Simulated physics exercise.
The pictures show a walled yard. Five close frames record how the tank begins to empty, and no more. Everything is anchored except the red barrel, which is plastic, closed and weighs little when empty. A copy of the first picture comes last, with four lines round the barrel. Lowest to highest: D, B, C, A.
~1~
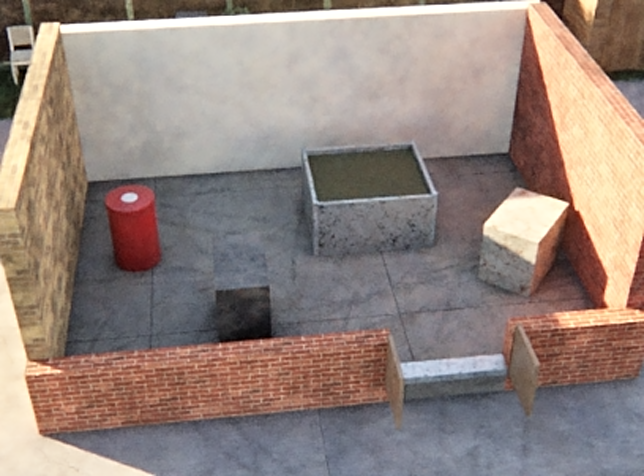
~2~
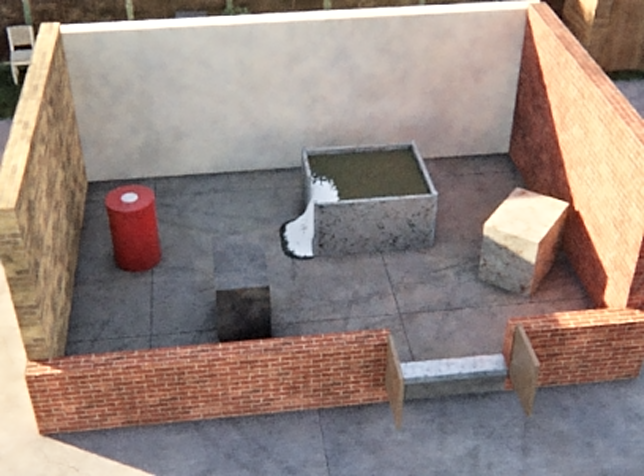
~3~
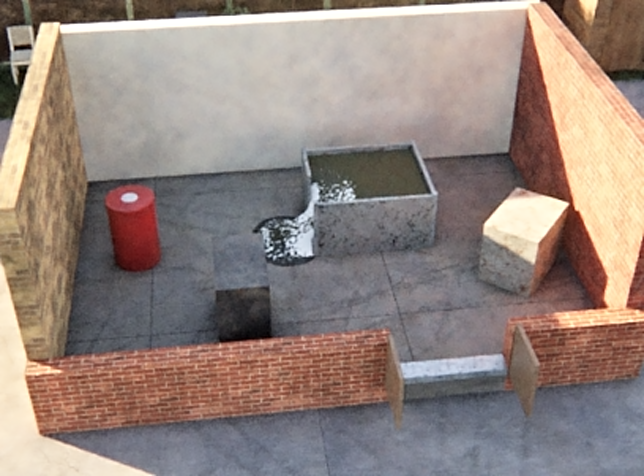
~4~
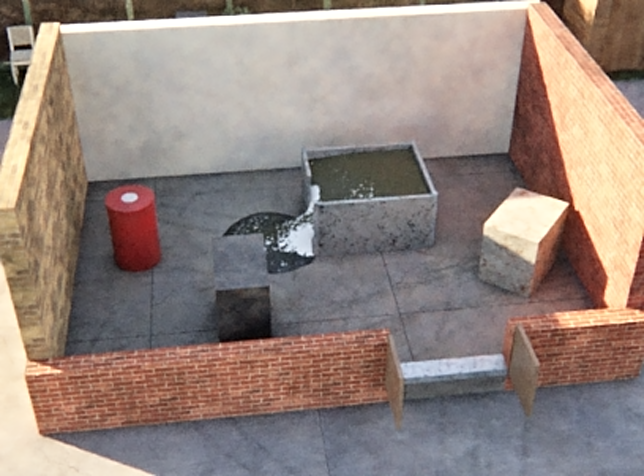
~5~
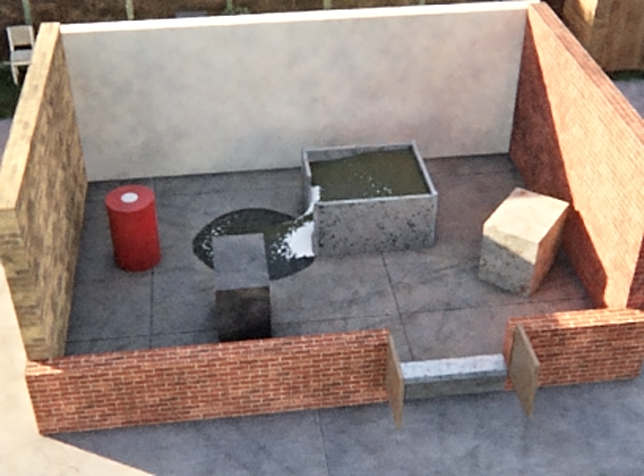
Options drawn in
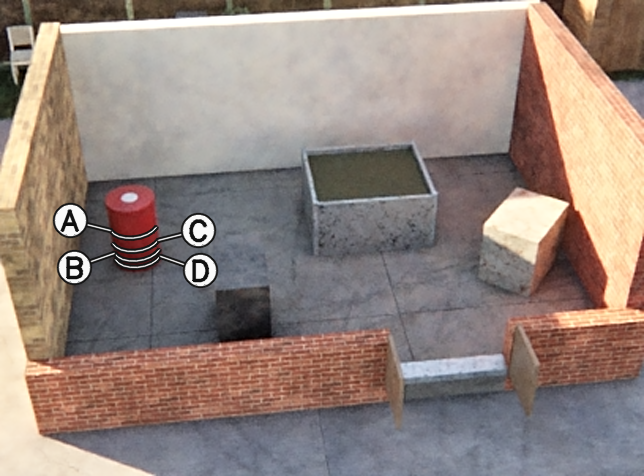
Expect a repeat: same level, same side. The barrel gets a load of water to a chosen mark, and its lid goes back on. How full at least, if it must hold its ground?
That is level C.
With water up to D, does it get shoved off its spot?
Yes, it does.
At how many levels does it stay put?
Two of the four.
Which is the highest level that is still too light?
B it is.
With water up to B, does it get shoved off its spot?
Yes.
In white, A at (133, 238); B at (136, 260); C at (135, 251); D at (137, 267); from the bottom up D, B, C, A.
If A is chosen, it does not move.
If B is chosen, it is pushed about half its own width away.
If C is chosen, it does not move.
If D is chosen, it is pushed about 3 times its own width away.
